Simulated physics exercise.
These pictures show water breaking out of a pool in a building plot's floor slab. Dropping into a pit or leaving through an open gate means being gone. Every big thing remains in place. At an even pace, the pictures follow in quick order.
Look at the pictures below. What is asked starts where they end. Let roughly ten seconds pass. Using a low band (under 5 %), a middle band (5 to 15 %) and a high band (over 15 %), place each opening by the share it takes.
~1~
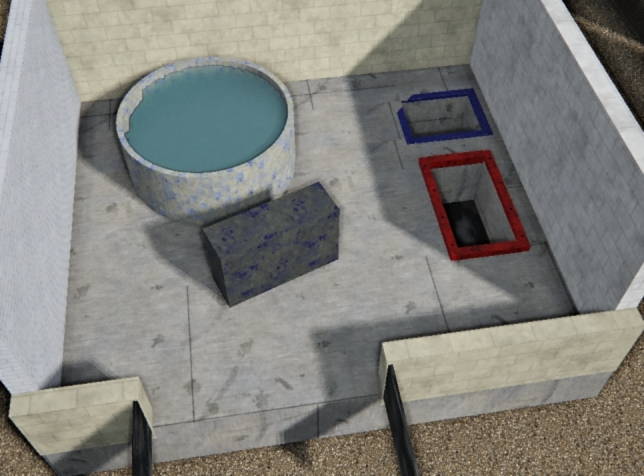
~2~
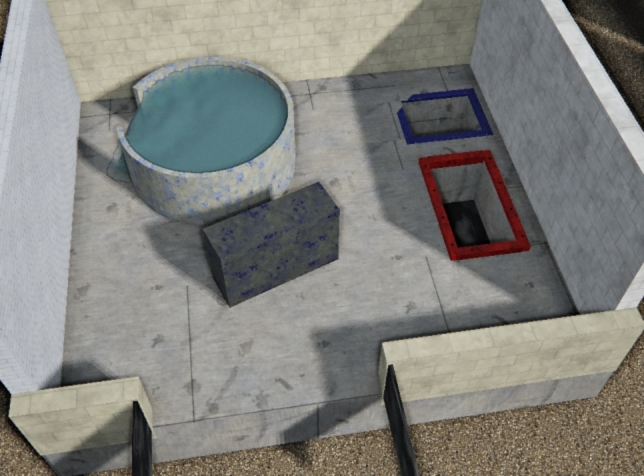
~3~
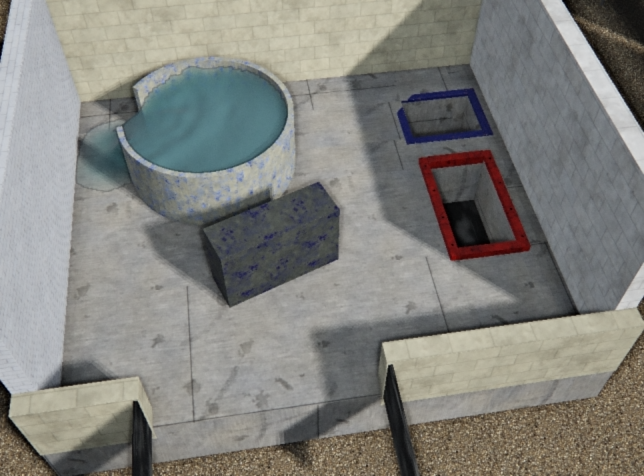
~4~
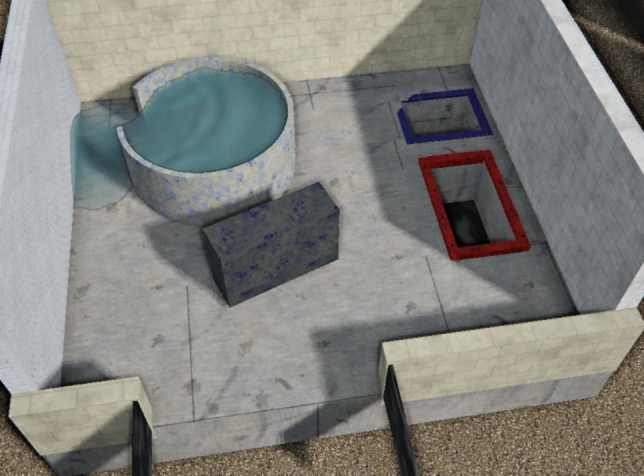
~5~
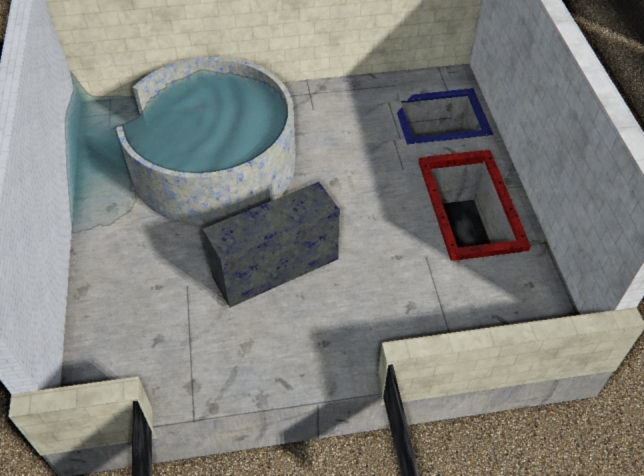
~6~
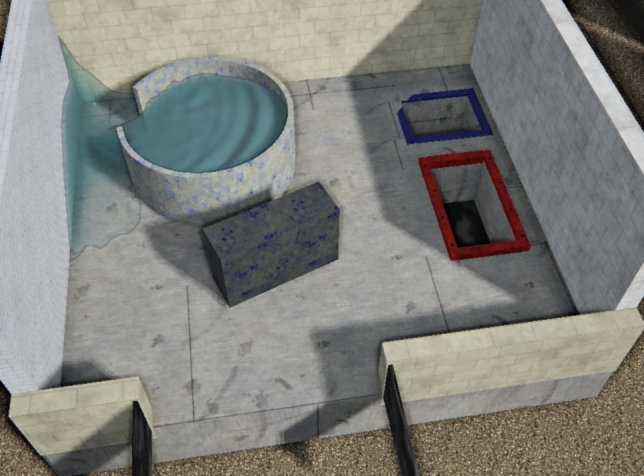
The gate is in the high band; the blue pit is in the high band; the red pit is in the low band.
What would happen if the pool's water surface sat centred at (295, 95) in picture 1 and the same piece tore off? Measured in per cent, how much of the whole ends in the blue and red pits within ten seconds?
Result in per cent: Blue pit 4, red pit 0.
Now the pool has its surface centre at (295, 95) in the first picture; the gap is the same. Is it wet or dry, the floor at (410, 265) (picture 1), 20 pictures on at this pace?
Outcome at the given point: Spared.
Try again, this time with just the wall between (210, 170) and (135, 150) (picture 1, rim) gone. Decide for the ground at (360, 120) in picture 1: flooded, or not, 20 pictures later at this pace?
Outcome: Spared.
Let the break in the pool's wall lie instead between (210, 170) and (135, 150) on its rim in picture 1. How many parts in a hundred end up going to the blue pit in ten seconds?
I'd estimate the blue pit takes around 6 percent.
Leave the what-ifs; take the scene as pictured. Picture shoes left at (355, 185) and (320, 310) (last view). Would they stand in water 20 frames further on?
First spot spared; second spot spared.
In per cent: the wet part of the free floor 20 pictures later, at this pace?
60 %.
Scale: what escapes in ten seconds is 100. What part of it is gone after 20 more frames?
Roughly 20 per cent.
A moment on, water covers 25 % of the floor; the gate 0 %, the blue pit 0 %, the red pit 0 %.
Next, water covers 45 % of the floor; the gate 0 %, the blue pit 0 %, the red pit 0 %.
Then, water covers 60 % of the floor; the gate 5 %, the blue pit 4 %, the red pit 0 %.
Later, water covers 80 % of the floor; the gate 14 %, the blue pit 13 %, the red pit 0 %.
In the end, water covers 95 % of the floor; the gate 24 %, the blue pit 22 %, the red pit 0 %.
